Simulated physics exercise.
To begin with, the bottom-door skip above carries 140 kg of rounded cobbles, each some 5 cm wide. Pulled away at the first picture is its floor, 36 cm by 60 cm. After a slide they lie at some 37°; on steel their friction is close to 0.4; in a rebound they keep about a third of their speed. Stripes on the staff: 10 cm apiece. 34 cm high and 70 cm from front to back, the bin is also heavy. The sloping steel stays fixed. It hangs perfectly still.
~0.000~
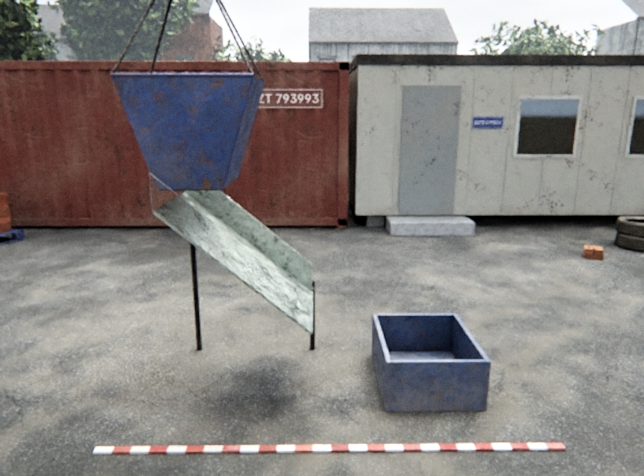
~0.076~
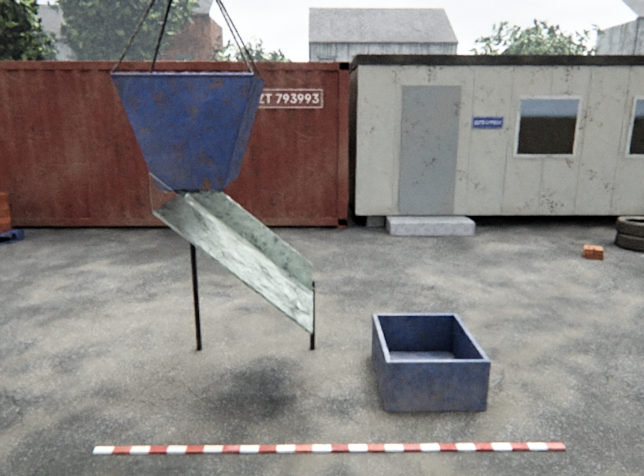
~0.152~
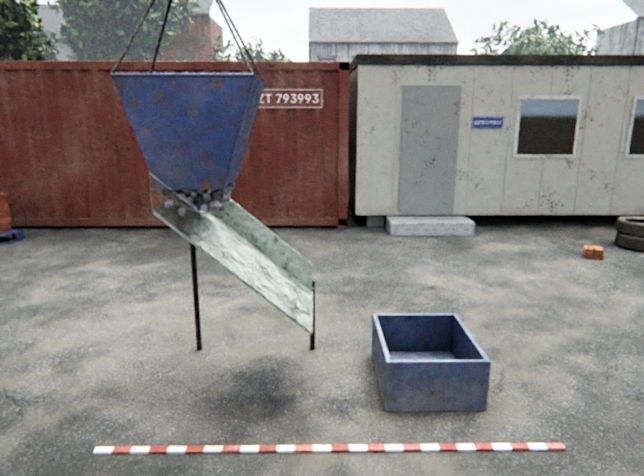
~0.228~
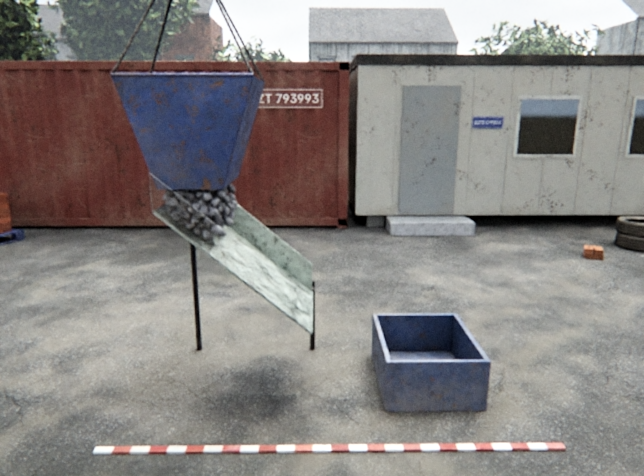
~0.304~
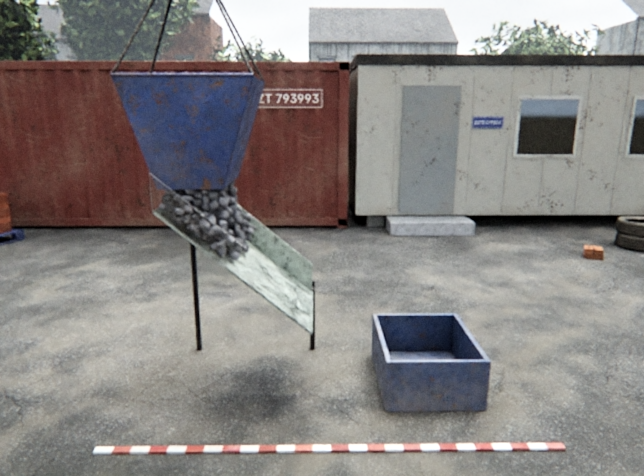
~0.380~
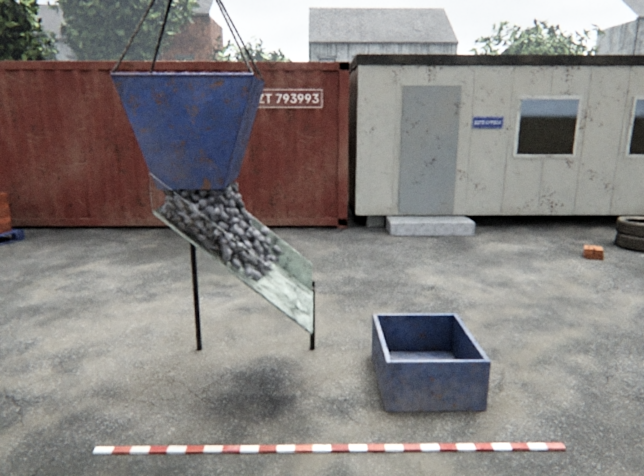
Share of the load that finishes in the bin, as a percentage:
Around 0 %.
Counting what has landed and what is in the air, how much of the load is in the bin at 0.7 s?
Some 0 per cent.
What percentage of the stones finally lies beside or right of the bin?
5 in a hundred, roughly.
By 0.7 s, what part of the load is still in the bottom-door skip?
About 0 % remains inside.
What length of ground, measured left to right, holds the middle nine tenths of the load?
The stretch runs about 60 cm.
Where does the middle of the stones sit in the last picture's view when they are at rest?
(352, 372).
After 0.7 s, 0 % in the bottom-door skip, 76 % on the steel, 24 % falling or lying left of the bin; the stones farthest right are at (373, 363).
After 1.1 s, 0 % in the bottom-door skip, 16 % on the steel, 82 % falling or lying left of the bin, 1 % falling or lying beside or right of the bin; the stones farthest right are at (400, 362).
After 1.7 s, 0 % in the bottom-door skip, 93 % falling or lying left of the bin, 7 % falling or lying beside or right of the bin; the stones farthest right are at (479, 422).
After 2.6 s, 0 % in the bottom-door skip, 93 % falling or lying left of the bin, 7 % falling or lying beside or right of the bin; the stones farthest right are at (487, 422).
After 4.5 s, 0 % in the bottom-door skip, 93 % left of the bin, 7 % beside or right of the bin; the stones farthest right are at (487, 422).
